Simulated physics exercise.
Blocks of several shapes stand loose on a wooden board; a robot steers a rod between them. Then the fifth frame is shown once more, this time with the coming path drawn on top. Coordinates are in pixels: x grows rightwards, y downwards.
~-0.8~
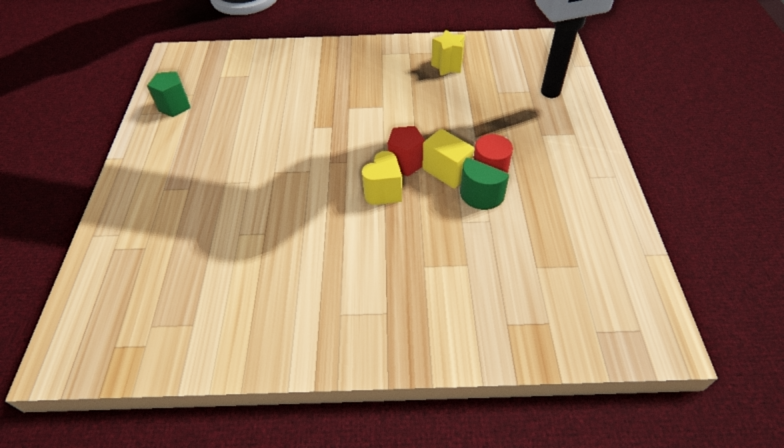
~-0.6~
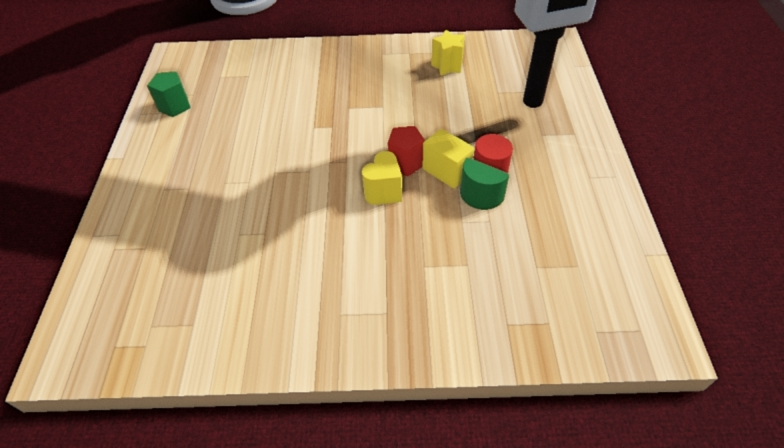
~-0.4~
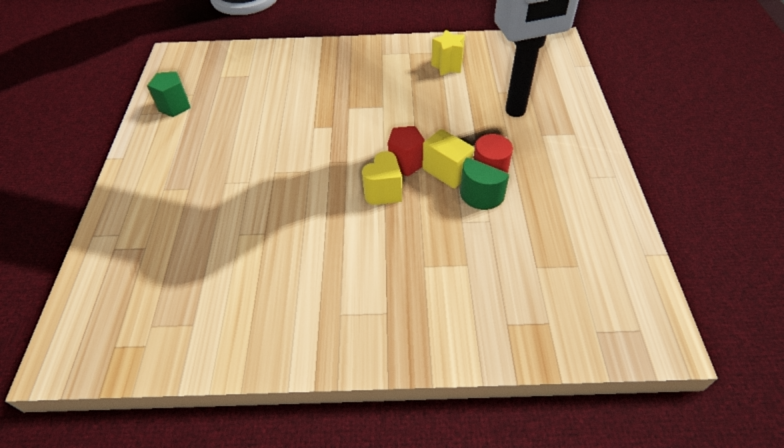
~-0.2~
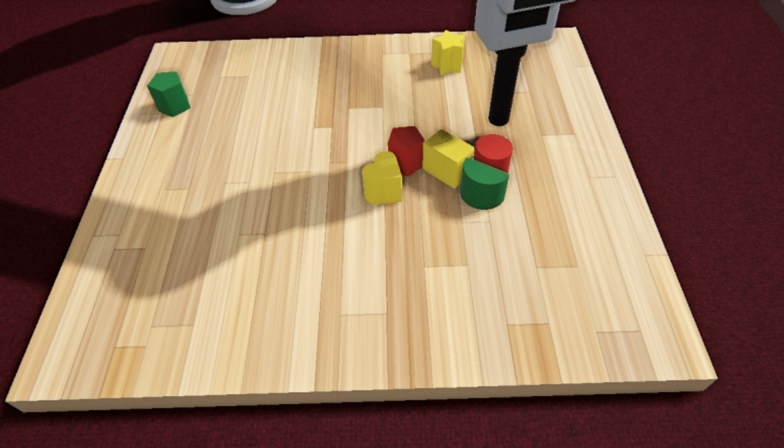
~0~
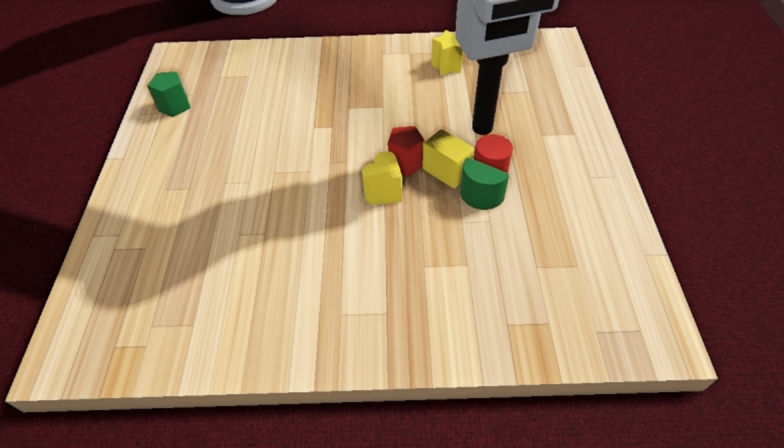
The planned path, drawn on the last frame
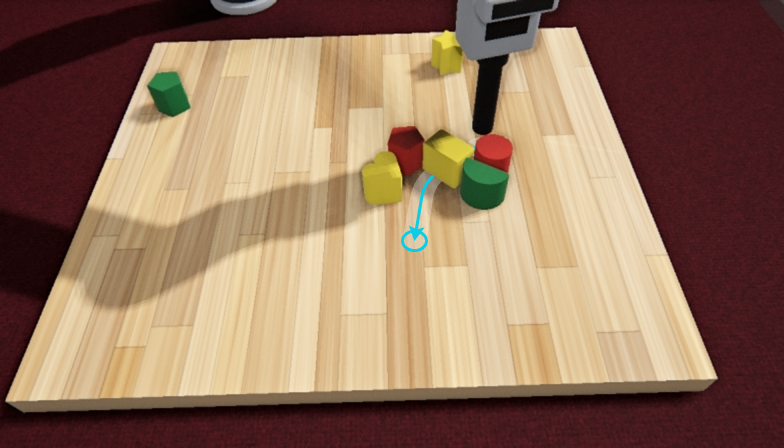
On a wooden board scattered with red, yellow and green blocks, a robot's black rod moved steadily down and left toward the clustered blocks, while all the blocks stayed where they were.
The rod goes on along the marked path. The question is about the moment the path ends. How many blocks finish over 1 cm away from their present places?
The push moves one block more than 1 cm.
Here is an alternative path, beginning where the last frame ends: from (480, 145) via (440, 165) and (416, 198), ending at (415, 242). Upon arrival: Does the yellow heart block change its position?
No, I don't think so.
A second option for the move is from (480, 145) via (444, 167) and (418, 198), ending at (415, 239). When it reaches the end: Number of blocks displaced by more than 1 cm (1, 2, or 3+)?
I'd say one block gets moved.
Path on the board, from (480, 145) through (445, 167) and (421, 199) to (414, 241).
The first path, step by step. One third of the way, rod at (446, 152); yellow oblong block at (434, 157).
Two thirds of the way, rod at (422, 184); yellow heart block at (379, 170), turned 25° clockwise; yellow oblong block at (412, 193), turned 20° anticlockwise.
At the end, rod at (415, 227); yellow heart block at (379, 170), turned 25° clockwise; red five-sided block in place; yellow oblong block at (393, 233), turned 20° clockwise.
